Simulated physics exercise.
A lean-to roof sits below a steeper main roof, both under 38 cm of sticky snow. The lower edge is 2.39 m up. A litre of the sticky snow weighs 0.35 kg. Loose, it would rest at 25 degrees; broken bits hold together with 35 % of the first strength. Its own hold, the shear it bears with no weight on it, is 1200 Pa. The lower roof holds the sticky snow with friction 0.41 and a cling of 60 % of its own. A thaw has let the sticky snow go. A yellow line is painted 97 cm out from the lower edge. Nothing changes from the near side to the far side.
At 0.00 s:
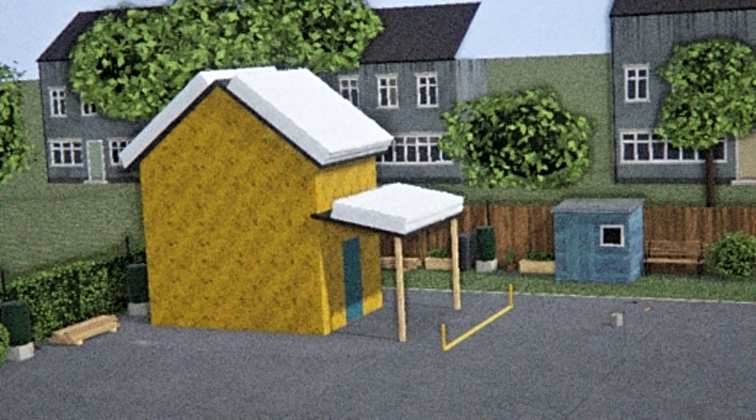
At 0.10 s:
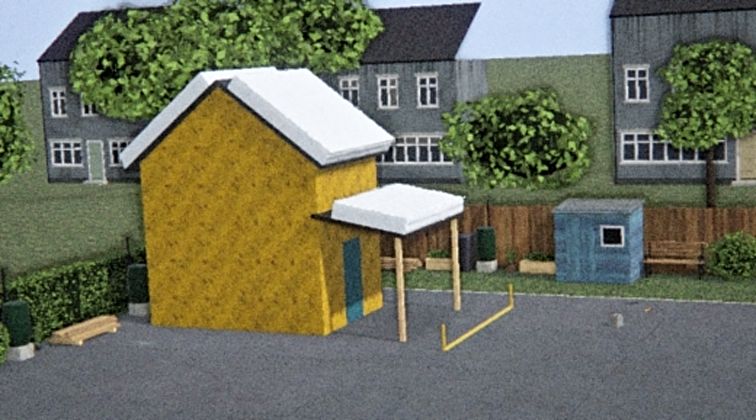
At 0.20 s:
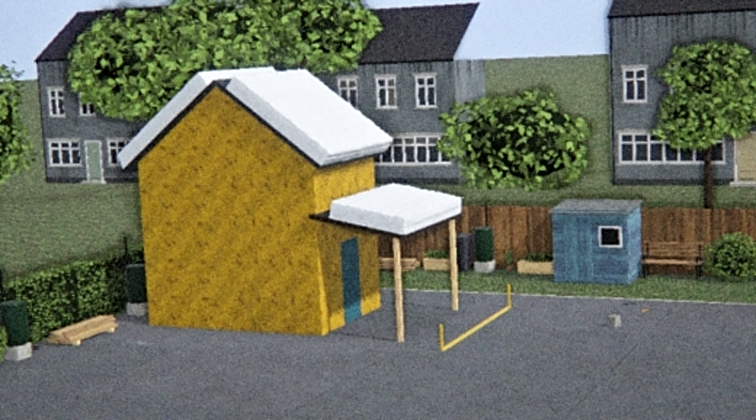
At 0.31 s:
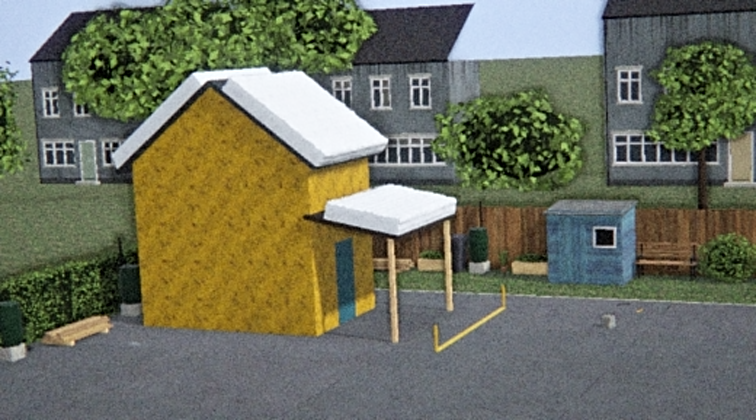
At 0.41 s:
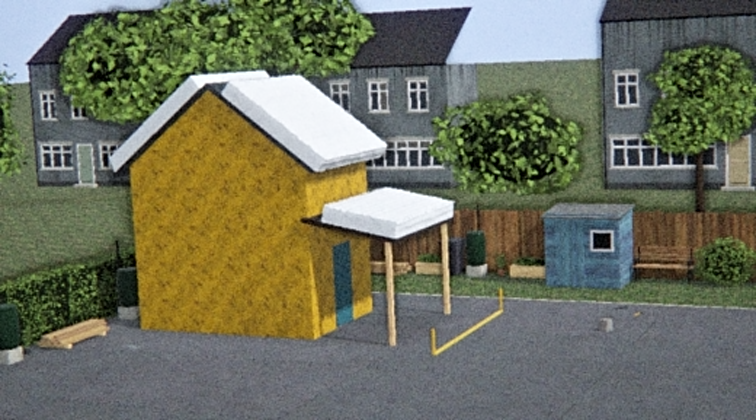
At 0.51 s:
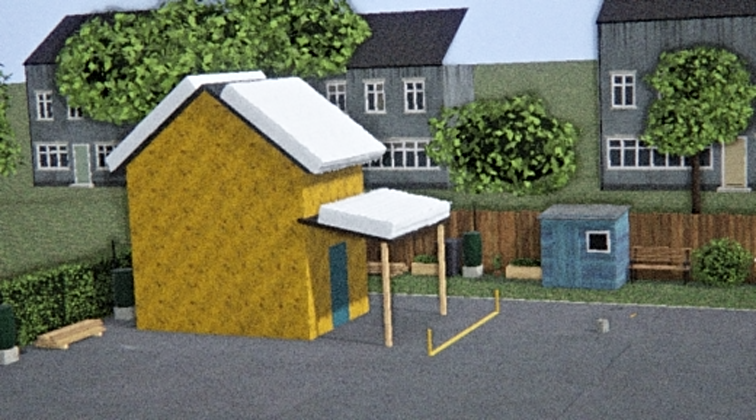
In a paved yard with grey houses and trees behind, a yellow building stands under thick white snow, with more snow on the lower canopy roof beside its door. The snow slides down very slightly, staying whole on both roofs, while the view drifts a little and the yard remains still.
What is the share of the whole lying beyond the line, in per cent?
Expect roughly 8 %.
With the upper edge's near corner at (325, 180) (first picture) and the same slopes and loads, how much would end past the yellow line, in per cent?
In that case some 0 per cent.
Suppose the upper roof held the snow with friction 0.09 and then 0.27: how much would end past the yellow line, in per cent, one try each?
In turn about 35 %, 25 %.
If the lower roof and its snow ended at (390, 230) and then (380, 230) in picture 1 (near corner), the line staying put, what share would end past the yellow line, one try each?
In that order: 14 %, 25 %.
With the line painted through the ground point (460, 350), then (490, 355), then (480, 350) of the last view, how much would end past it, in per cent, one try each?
In turn about 1 %, 0 %, 0 %.
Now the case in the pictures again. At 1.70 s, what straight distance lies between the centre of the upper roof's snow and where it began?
Roughly 2.2 m.
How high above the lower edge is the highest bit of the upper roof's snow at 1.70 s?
Roughly 2.2 m.
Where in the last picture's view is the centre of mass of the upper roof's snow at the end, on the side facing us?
Near (370, 248).
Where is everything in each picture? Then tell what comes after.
Foremost bit of the sticky snow at (324, 162), in the first picture.
Foremost bit of the sticky snow at (324, 155), its middle shifted 7 mm, in the second picture.
Foremost bit of the sticky snow at (323, 156), its middle shifted 2.9 cm, in the third picture.
Foremost bit of the sticky snow at (318, 157), its middle shifted 6.6 cm, 2 % of it past the upper edge, in one piece, in the fourth picture.
Foremost bit of the sticky snow at (318, 162), its middle shifted 12 cm, 4 % of it past the upper edge, in one piece, in the fifth picture.
Foremost bit of the sticky snow at (317, 165), its middle shifted 19 cm, 7 % of it past the upper edge, in one piece, in the sixth picture.
After 1.06 s, none is below the lower edge and 0 % is past the line.
After 1.70 s, none is below the lower edge and 0 % is past the line.
After 2.35 s, none is below the lower edge and 0 % is past the line.
After 3.00 s, 19 % is below the lower edge and 2 % is past the line.
After 4.30 s, 25 % is below the lower edge and 8 % is past the line.
